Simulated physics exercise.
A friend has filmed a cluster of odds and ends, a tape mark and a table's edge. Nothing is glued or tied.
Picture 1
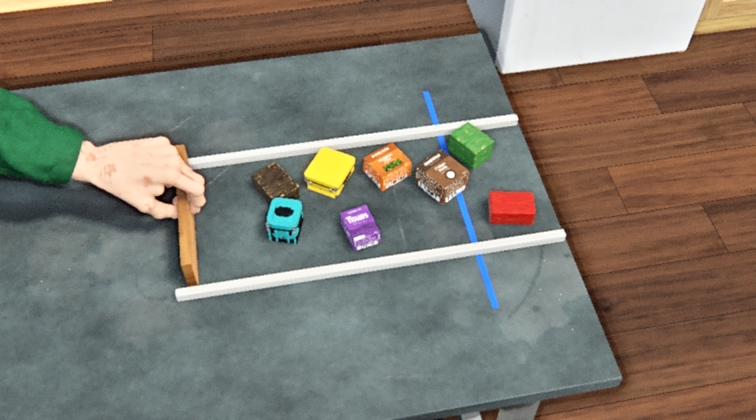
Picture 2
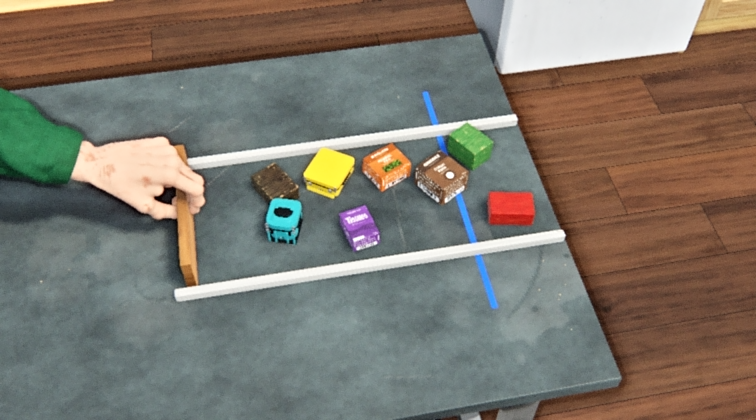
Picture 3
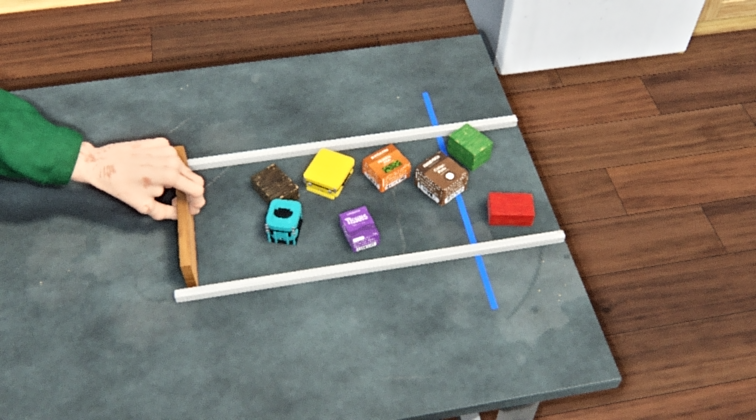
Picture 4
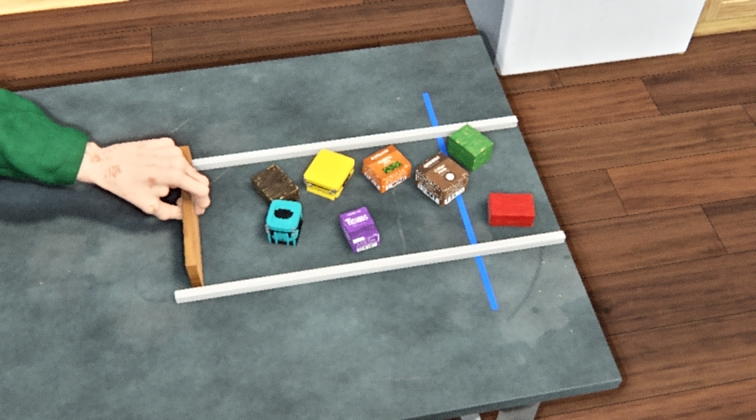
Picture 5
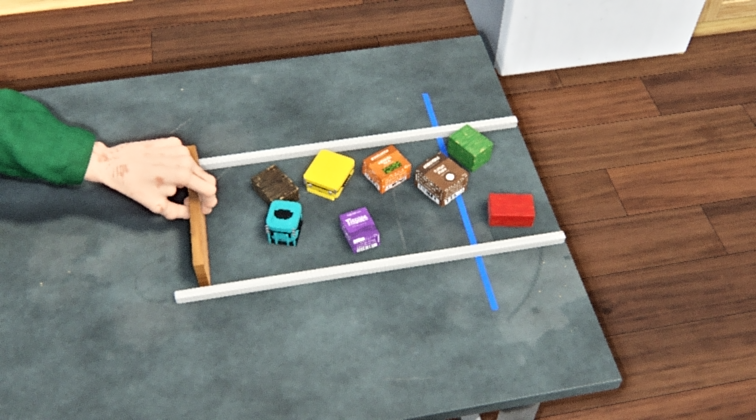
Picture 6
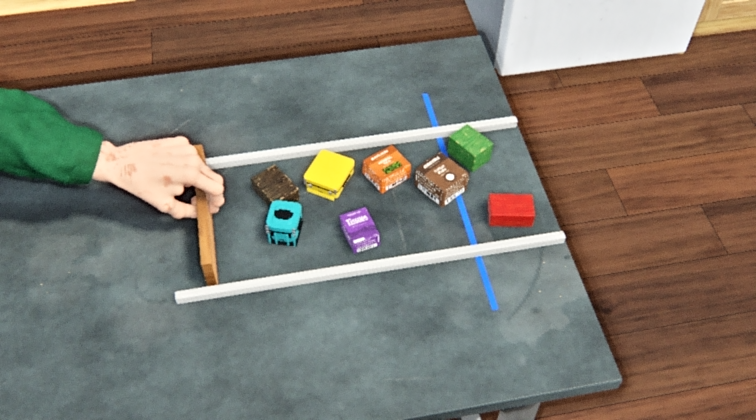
A hand slides a wooden board slightly right toward several colourful blocks, which stay still.
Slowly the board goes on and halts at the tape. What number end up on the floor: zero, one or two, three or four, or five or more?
The number that fall off is one or two.
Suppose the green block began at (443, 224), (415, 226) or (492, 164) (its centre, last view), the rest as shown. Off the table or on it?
The green block does not fall; remains up; stays on.
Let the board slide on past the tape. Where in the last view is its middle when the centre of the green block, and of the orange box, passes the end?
For the green block at (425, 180), for the orange box at (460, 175).
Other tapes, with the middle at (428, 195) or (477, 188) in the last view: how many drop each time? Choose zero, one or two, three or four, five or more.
For each place: Not one; one to two.
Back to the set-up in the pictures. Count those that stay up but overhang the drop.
Overhanging: 1.
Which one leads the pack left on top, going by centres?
Foremost is the orange box.
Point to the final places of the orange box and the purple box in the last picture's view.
Near (520, 133) and (490, 230).
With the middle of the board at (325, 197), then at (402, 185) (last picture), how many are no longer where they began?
The counts are 5 and 7.
A little later, none off yet; red block at rest near (511, 210); green block at rest near (470, 148); brown box at rest near (441, 179).
Next, none off yet; red block at rest near (510, 210); green block shifted about its own width near (523, 138); brown box shifted about its own width near (470, 182).
When it is over, the number that fall off is one or two; down, green block.
